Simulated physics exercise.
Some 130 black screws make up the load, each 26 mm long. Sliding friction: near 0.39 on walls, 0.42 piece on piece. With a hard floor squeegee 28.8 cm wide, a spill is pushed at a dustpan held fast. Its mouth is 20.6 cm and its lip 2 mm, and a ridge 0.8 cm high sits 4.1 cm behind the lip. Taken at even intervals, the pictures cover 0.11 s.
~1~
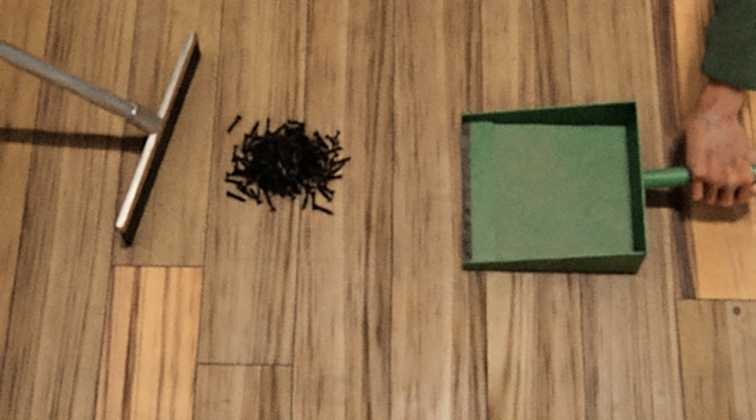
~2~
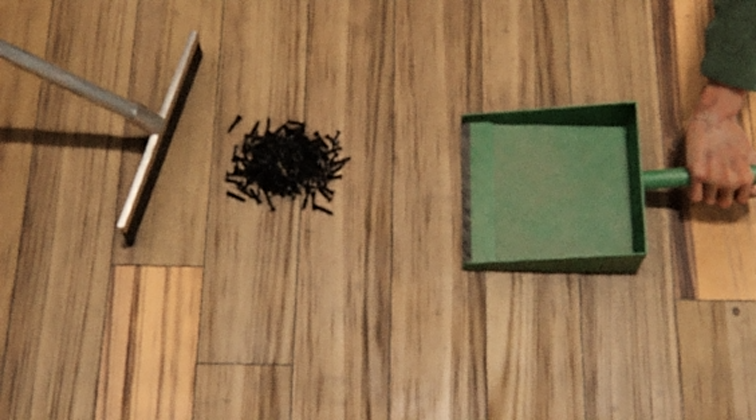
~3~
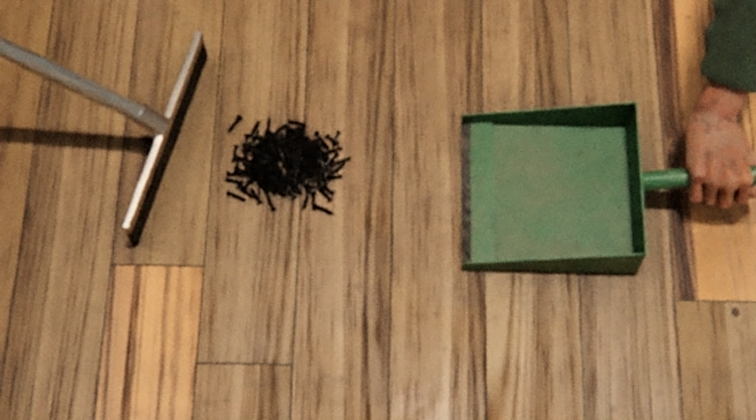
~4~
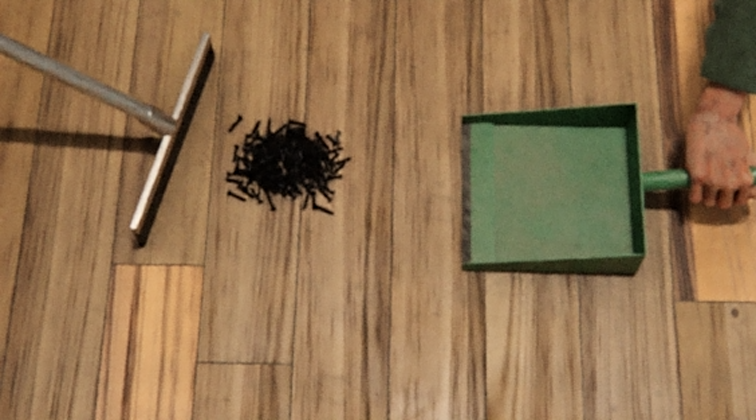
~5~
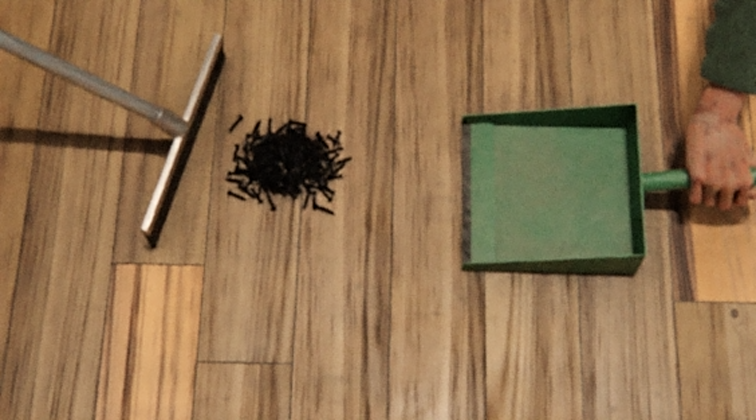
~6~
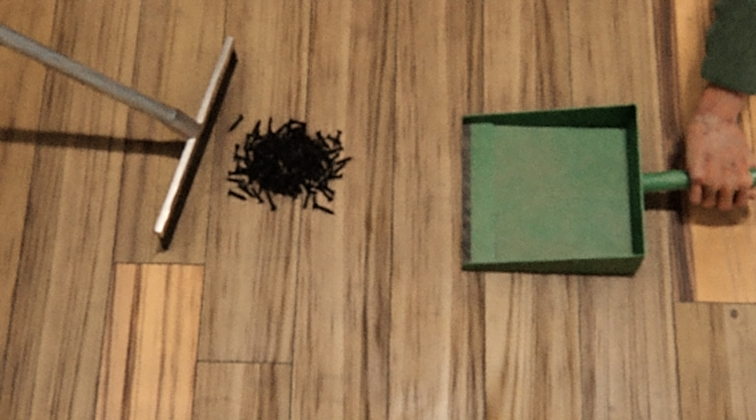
Squeegee sliding slowly right across a wooden floor toward an untouched pile of black screws, while a hand holds a green dustpan still.
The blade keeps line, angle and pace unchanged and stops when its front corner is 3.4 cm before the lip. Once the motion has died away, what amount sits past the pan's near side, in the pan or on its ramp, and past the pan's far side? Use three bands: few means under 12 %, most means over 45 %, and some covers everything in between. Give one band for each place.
Near side: Few, pan: Some, far side: Few.
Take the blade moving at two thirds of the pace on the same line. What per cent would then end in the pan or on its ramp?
Then around 5 per cent.
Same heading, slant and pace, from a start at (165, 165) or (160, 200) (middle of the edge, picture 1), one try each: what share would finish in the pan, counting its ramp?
Some 25 and 25 per cent.
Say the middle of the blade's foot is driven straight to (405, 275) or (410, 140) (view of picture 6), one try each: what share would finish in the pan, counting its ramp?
Some 25 in a hundred and 10 in a hundred.
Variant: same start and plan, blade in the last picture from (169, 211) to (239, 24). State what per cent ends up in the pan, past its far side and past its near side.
That ends as pan 5, far 20, and near 0.
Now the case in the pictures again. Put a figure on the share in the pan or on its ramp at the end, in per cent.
Close to 15 in a hundred end up there.
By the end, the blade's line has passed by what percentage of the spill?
Some 0 percent of it.
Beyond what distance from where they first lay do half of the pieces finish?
Roughly 22 centimetres.
Then, 0.17 s after the last picture, middle of the blade 20 cm from the lip; 0 % over the lip, far side 0 %, near side 0 %.
Then, 0.29 s after the last picture, middle of the blade 11 cm from the lip; 0 % over the lip, far side 0 %, near side 0 %.
Then, 0.53 s after the last picture, middle of the blade 7 cm from the lip; 20 % over the lip, far side 0 %, near side 0 %.
In the end, near side 0 %, pan 15 %, far side 0 %, in front of the lip or behind the blade 80 %.
